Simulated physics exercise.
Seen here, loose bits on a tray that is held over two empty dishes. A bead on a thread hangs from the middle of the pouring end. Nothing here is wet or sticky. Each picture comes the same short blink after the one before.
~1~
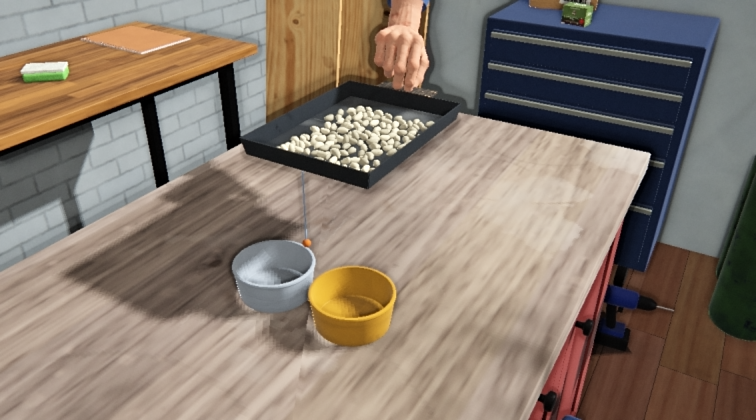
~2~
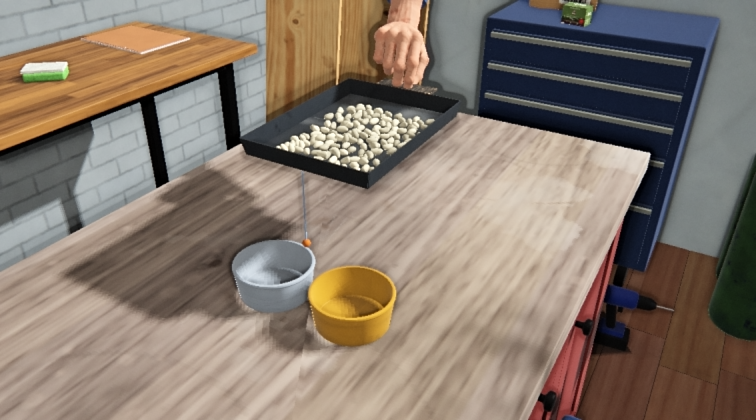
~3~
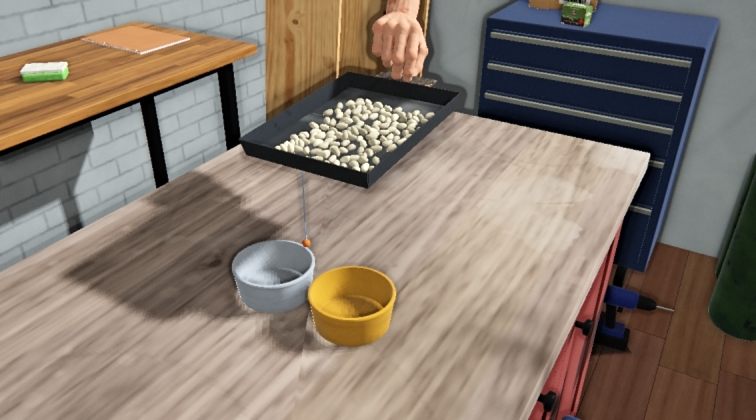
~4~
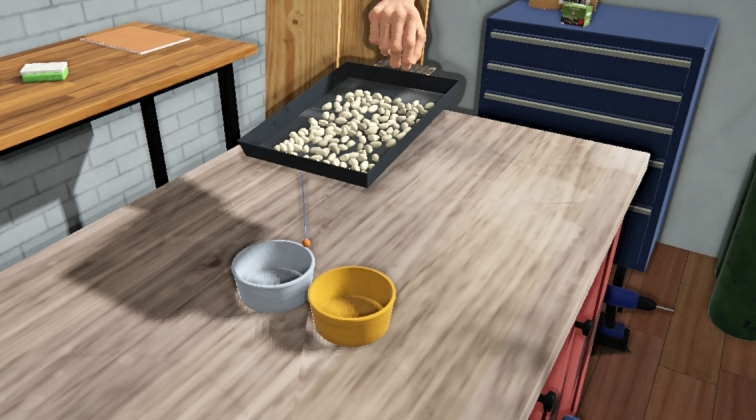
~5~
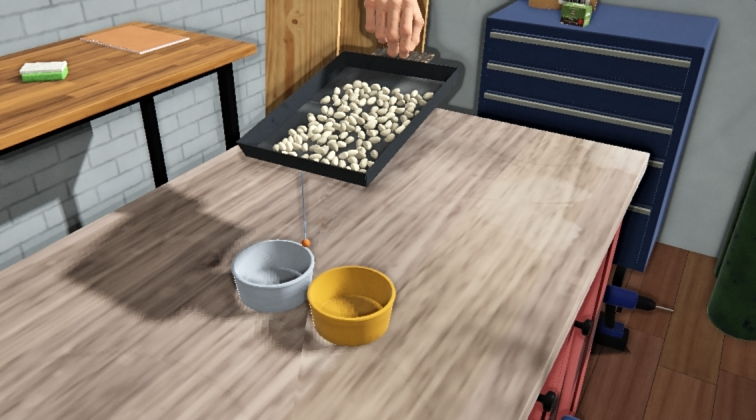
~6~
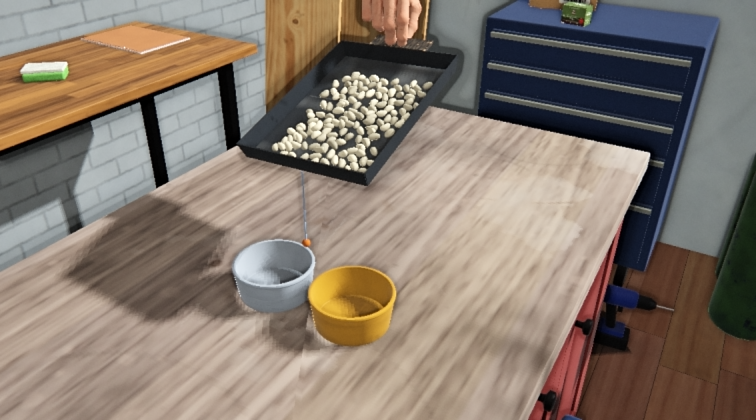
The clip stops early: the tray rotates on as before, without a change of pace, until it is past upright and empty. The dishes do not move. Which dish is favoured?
The left one ends fuller.
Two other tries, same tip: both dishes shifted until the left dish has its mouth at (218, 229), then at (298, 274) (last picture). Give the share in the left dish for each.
Roughly 0 per cent, and 40 per cent.
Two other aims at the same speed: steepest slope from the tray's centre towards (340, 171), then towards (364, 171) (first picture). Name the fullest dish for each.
One: The right-hand dish. Two: The right dish.
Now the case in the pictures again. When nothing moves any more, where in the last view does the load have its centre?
Near (265, 296).
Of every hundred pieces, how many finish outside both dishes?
Close to 50 per cent.
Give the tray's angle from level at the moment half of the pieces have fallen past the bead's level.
Around 110° of tilt.
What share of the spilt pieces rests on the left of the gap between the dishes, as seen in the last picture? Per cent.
About 90 per cent.
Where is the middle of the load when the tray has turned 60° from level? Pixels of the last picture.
Around (304, 134).
Just after the last frame, tray tipped steeply; almost all on the tray; just a few in the air.
A moment on, tray tipped right over; almost all on the tray; just a few in the left dish; about a tenth outside both; just a few in the air.
Further on, tray tipped past a quarter turn; about a tenth in the right dish; roughly half in the left dish; roughly half outside both.
When it is over, tray tipped past a quarter turn; about a tenth in the right dish; roughly half in the left dish; roughly half outside both.
